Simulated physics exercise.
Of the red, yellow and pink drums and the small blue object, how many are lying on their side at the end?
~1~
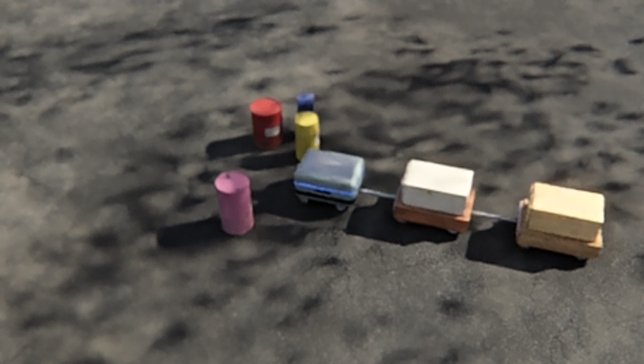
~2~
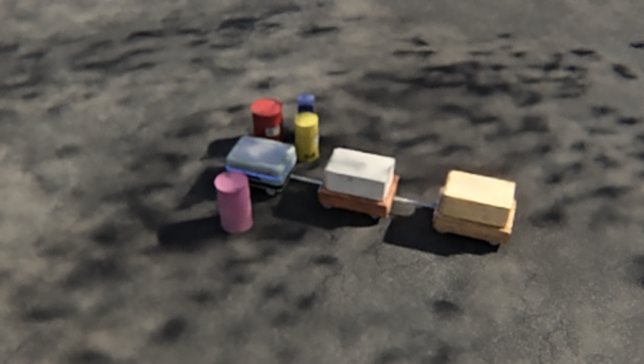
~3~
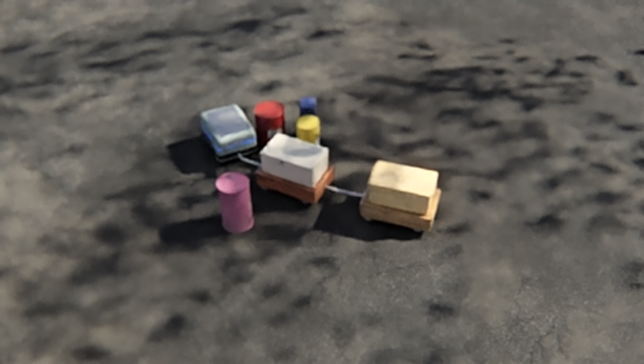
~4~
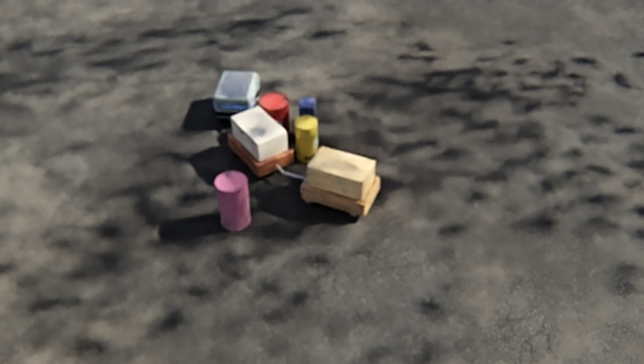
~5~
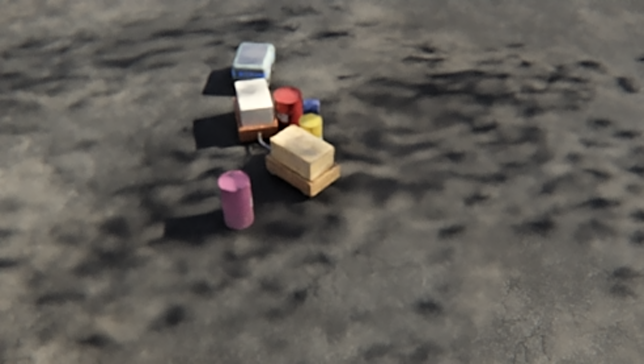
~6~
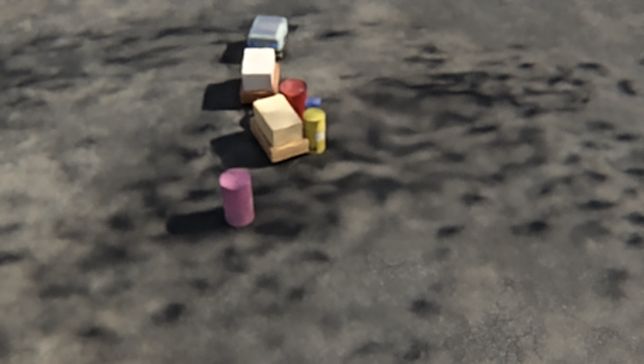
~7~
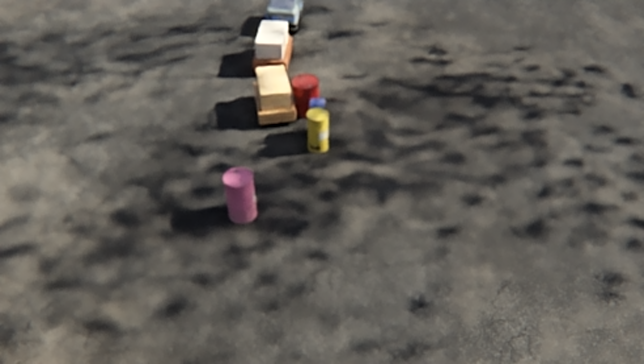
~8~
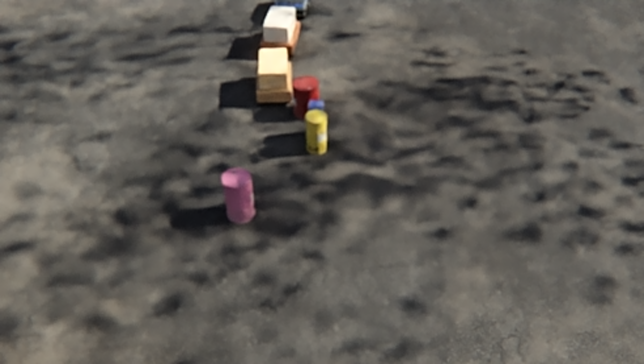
None of them are lying on their side; all four are still upright once the carts have gone past.
We see a small blue tug pull two loaded carts left between a pink drum and a cluster of red, yellow and blue objects, then curve away toward the top. The red and yellow drums shift slightly as the carts pass, and all the loose objects end upright.
